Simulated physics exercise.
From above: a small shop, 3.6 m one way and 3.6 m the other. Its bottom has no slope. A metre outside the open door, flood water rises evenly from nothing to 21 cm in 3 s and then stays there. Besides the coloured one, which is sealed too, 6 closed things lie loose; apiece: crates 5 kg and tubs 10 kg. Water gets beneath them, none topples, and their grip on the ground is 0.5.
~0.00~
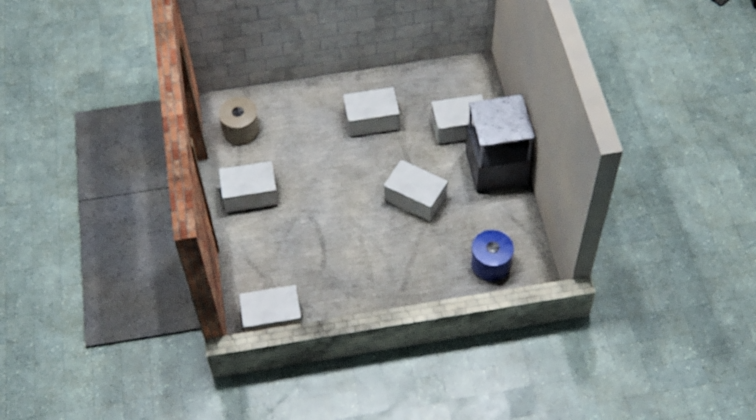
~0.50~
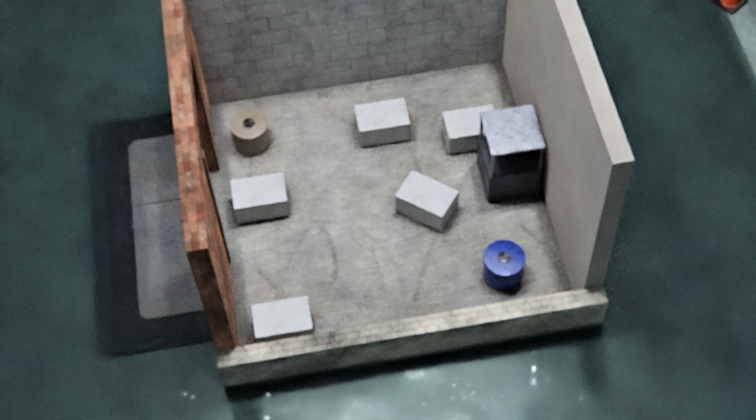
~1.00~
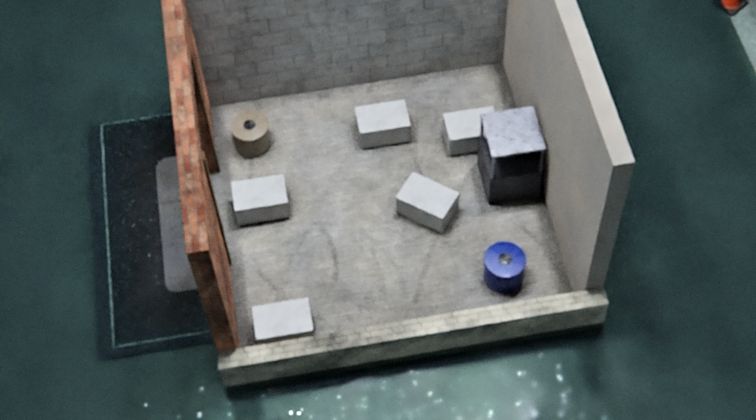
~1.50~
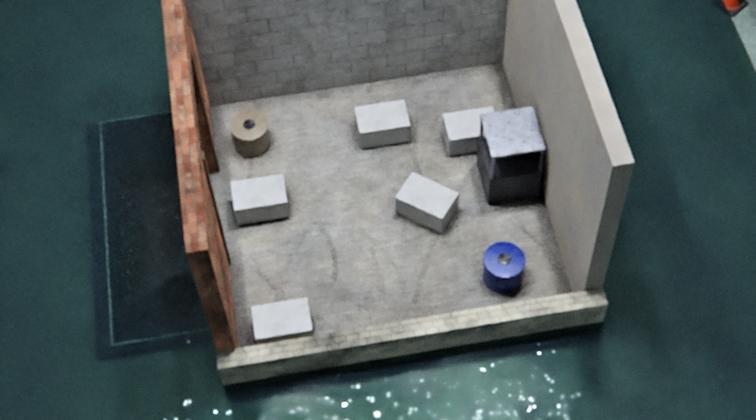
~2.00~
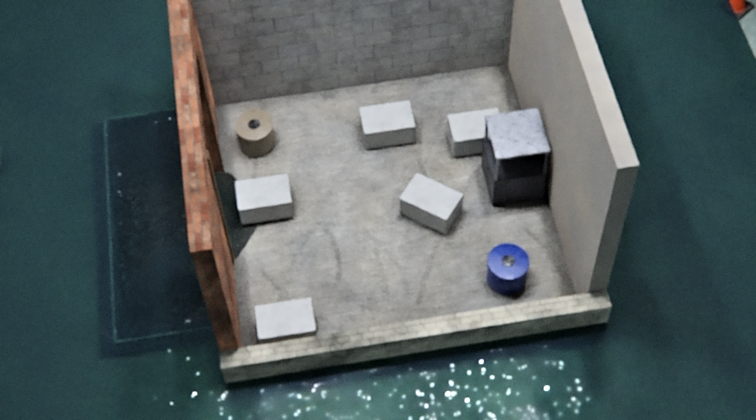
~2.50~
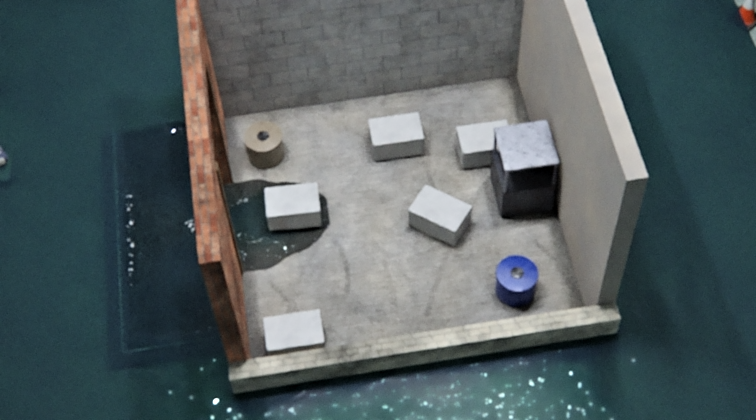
In a small open-topped shop seen from above, pale blocks, a tan tub and a blue tub sit on a dry grey floor. Dark water spreads around the outside and covers the paving at left, then enters through the left doorway and pools around the nearest block, which shifts slightly right.
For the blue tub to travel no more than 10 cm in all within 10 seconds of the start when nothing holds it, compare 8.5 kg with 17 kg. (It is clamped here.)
I expect that neither weight holds it.
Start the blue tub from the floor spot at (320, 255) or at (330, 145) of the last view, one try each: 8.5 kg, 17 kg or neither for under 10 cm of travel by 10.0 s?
In turn: Neither holds; only the larger holds.
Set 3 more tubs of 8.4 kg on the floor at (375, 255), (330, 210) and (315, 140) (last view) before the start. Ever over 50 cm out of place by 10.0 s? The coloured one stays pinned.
In turn: Over, more, short of it.
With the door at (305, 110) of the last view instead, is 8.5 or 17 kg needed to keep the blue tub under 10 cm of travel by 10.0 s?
In that case neither weight holds it.
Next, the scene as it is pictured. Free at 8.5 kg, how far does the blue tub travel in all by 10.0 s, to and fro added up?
Some 100 cm in all.
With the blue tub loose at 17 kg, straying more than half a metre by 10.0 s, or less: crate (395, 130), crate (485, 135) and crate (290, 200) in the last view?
In turn: More, more, past it.
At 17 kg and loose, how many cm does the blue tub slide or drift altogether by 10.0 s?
About 30 cm.
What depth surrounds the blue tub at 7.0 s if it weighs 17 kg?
Roughly 10 cm.
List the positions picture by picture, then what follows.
The blue tub at (493, 248) rests on the ground; water covers 0.0 m2; 0 of 7 have shifted, in the first picture.
The blue tub at (504, 258) rests on the ground; 0.0 m2 under water; 0 of 7 have shifted, in the second picture.
The blue tub at (505, 259) rests on the ground; water covers 0.0 m2; 0 of 7 have shifted, in the third picture.
The blue tub at (504, 259), on the bottom; water covers 0.0 m2; 0 of 7 have shifted, in the fourth picture.
The blue tub at (508, 261) rests on the ground; 0.2 m2 under water; 0 of 7 have shifted, in the fifth picture.
The blue tub at (517, 273), on the bottom; water covers 0.9 m2; 1 of 7 have shifted, in the sixth picture.
After 3.5 s the blue tub would be 0 cm from its start with 8.5 kg and 0 cm from its start with 17 kg; 0 cm of water round it then.
After 4.5 s the blue tub would be 0 cm from its start with 8.5 kg and 0 cm from its start with 17 kg; 2 cm of water round it then.
After 7.0 s the blue tub would be 36 cm from its start with 8.5 kg and 1 cm from its start with 17 kg; 10 cm of water round it then.
After 10.0 s the blue tub would be 33 cm from its start with 8.5 kg and 32 cm from its start with 17 kg; 13 cm of water round it then.
